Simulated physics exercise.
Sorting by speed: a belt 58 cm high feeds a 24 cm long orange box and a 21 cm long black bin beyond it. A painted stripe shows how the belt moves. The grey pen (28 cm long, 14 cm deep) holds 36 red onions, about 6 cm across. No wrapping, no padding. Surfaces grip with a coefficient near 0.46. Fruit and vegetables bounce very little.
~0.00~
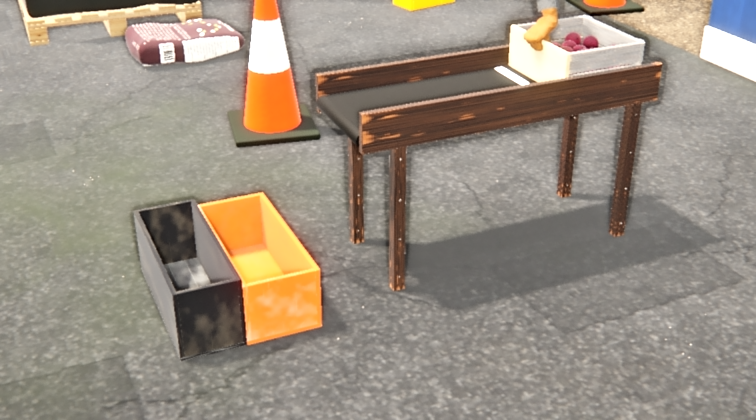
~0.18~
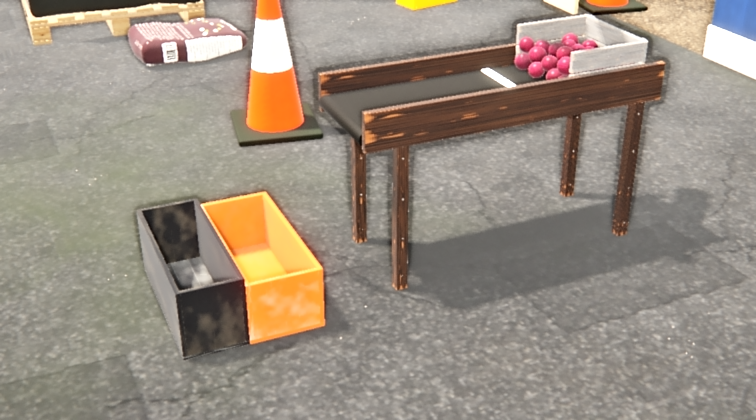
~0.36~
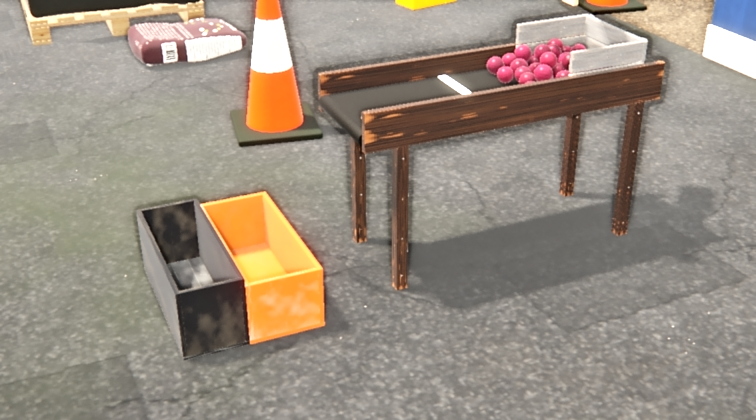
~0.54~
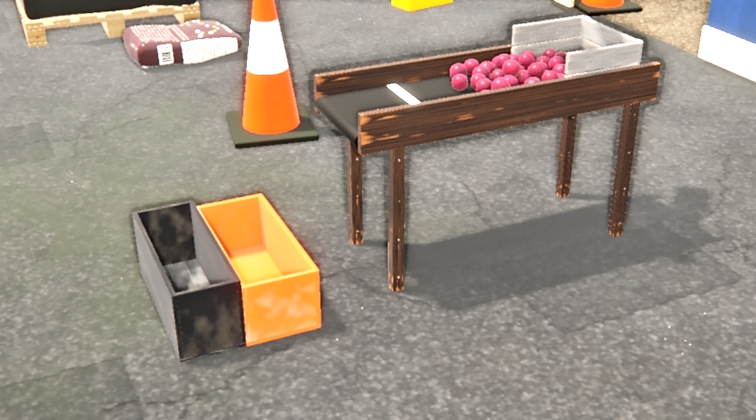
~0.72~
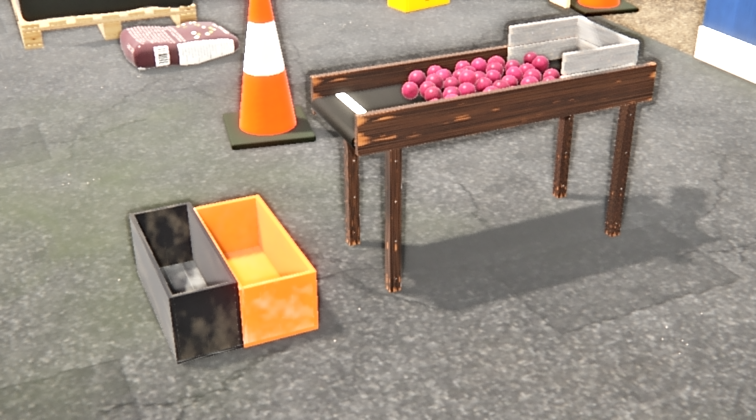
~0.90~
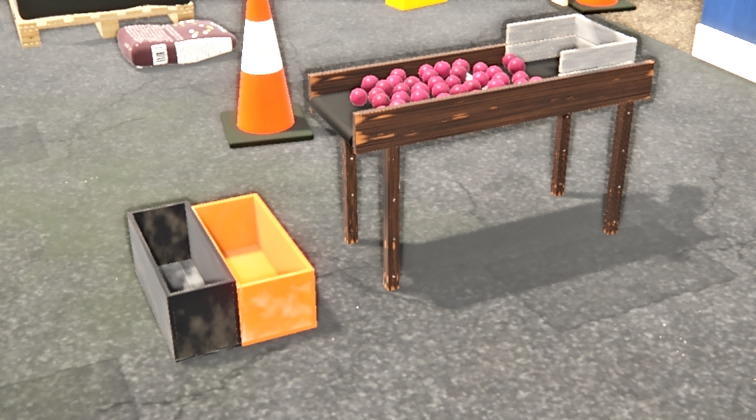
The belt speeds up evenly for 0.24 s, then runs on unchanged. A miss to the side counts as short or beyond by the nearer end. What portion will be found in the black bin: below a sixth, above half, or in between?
Expect fewer than one in six of the load in the black bin.
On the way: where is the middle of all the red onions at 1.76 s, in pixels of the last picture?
At about (254, 269).
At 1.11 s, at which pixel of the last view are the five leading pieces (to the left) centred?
At about (319, 124).
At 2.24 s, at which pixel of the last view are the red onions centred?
Around (243, 277).
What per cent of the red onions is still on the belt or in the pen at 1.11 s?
Roughly 85 per cent.
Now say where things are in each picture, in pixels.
In the first picture (we follow the rim corner now nearest the camera), grey pen at (569, 54); black bin at (177, 293); belt has run 0 cm; nothing out yet.
In the second picture, grey pen at (572, 53); belt has run 7 cm.
In the third picture, grey pen at (572, 52); belt has run 24 cm; 11 out, the lowest onion at (505, 75).
In the fourth picture, grey pen at (568, 54); belt has run 41 cm; 23 out.
In the fifth picture, grey pen at (564, 54); belt has run 59 cm; 31 out, the lowest onion at (513, 68).
In the sixth picture, grey pen at (562, 52); black bin at (171, 295); belt has run 76 cm; 35 out, the lowest onion at (481, 71).
After 1.11 s, 30 on the belt and 6 in the air.
After 1.38 s, 7 in the orange box, 15 on the belt and 14 in the air.
After 1.76 s, 25 in the orange box, 2 on the belt and 9 in the air.
When it is over (at 2.24 s), 36 in the orange box. Asked share, 0 of 36, 0 per cent.
